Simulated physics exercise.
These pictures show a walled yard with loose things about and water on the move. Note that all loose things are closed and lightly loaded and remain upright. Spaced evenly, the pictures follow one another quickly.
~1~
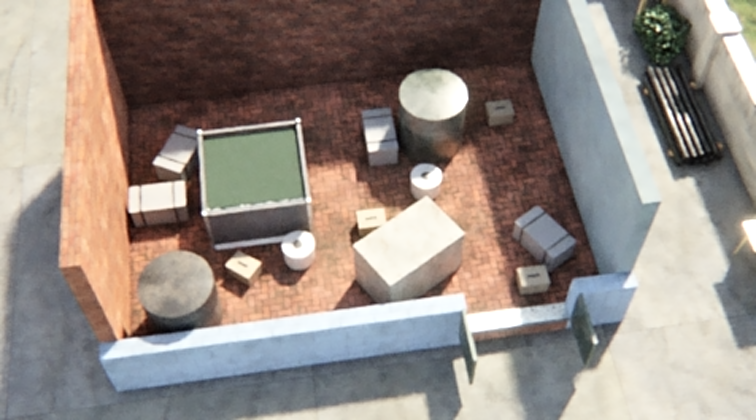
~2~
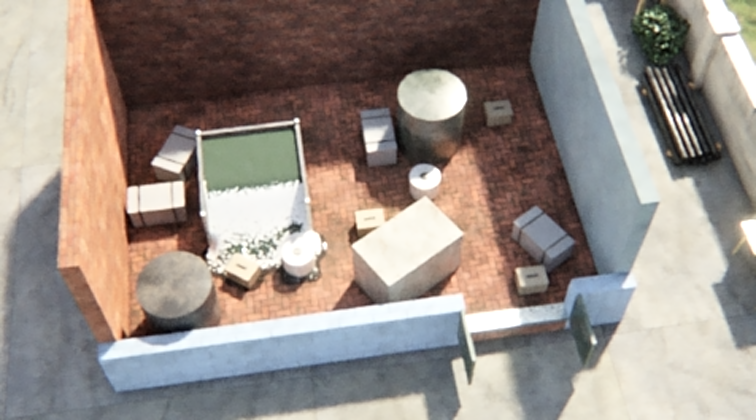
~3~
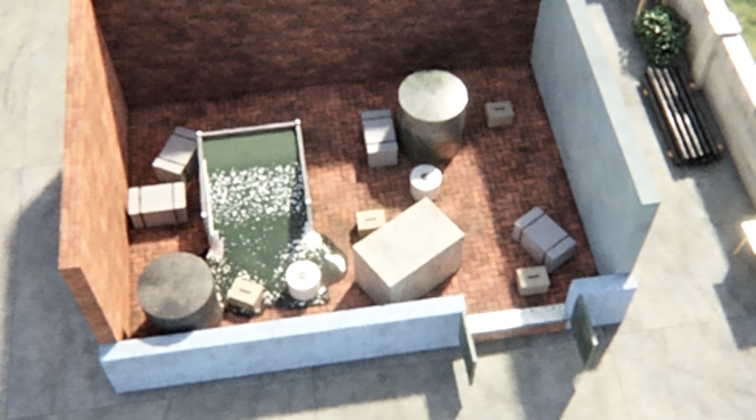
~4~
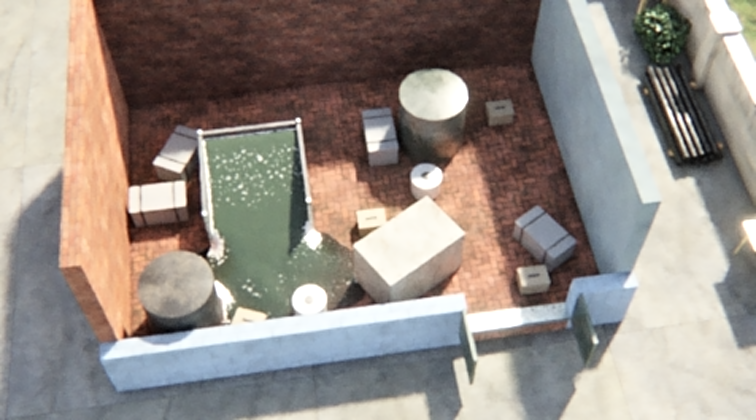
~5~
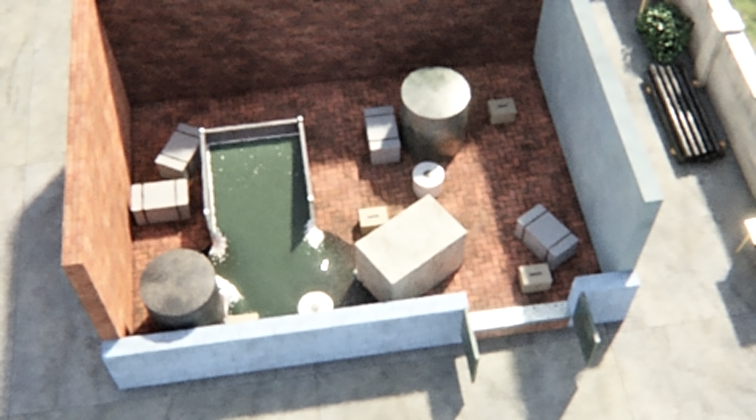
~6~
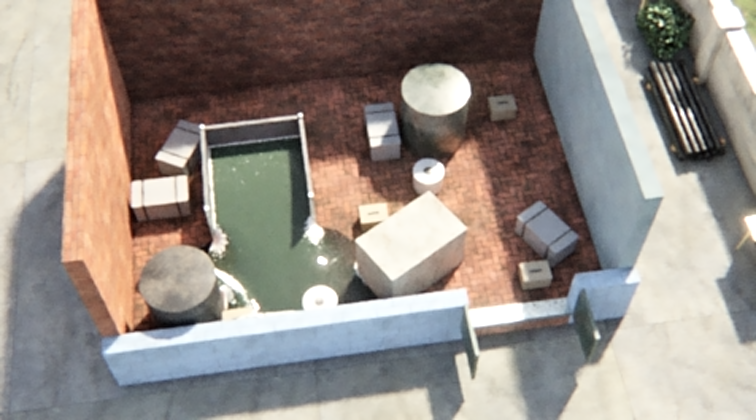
In a brick-walled yard scattered with crates and drums, green water burst from the front of a square tank, foamed across the paving, and pushed a small box and a white tub toward the low front wall.
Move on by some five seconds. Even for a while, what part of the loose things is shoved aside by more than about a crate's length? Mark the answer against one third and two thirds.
Two thirds or more of them.
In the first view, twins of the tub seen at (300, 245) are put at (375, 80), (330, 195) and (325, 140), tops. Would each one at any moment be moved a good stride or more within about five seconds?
Twin one: Slides well clear; twin two: Slides well clear; twin three: Slides well clear.
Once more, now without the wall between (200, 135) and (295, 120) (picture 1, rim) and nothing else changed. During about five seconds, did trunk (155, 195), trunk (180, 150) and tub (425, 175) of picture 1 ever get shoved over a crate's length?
In turn: Cleared that distance, cleared that distance, stayed short.
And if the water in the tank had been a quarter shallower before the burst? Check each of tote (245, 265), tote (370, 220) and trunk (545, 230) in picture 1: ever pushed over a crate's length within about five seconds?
The first did it, the next did it, and the last did it.
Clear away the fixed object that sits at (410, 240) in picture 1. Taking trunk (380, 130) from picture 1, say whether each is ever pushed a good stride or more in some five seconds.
My call: Came up short.
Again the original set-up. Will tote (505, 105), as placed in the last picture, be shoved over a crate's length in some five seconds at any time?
Result: Below that mark.
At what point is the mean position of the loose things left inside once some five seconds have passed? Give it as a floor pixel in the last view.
Around pixel (395, 158).
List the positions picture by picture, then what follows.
A tub at (298, 244) rests on the ground; a tote at (243, 264) rests on the ground; 0 of 10 have shifted, in the first picture.
A tub at (298, 252) rests on the ground, close to its start; a tote at (242, 267), on the bottom, close to its start; 1 of 10 have shifted, in the second picture.
A tub at (303, 275), on the bottom, a stride from its start; a tote at (245, 291), on the bottom, a stride from its start; 2 of 10 have shifted, in the third picture.
A tub at (309, 300) rests on the ground, a stride from its start; a tote at (248, 321) rests on the ground, a stride from its start; 2 of 10 have shifted, in the fourth picture.
A tub at (315, 307), on the bottom, a stride from its start; a tote at (243, 325), on the bottom, a stride from its start; 2 of 10 have shifted, in the fifth picture.
A tub at (320, 301) floats, a stride from its start; a tote at (238, 319) floats, a stride from its start; 2 of 10 have shifted, in the sixth picture.
A moment on, 2 of 10 are well off their spots; 2 afloat.
Next, 1 of 10 are well off their spots; 3 afloat.
Later, 6 of 10 are well off their spots; 4 afloat.
In the end, 8 of 10 are well off their spots, and 9 have been at some point; 7 afloat.
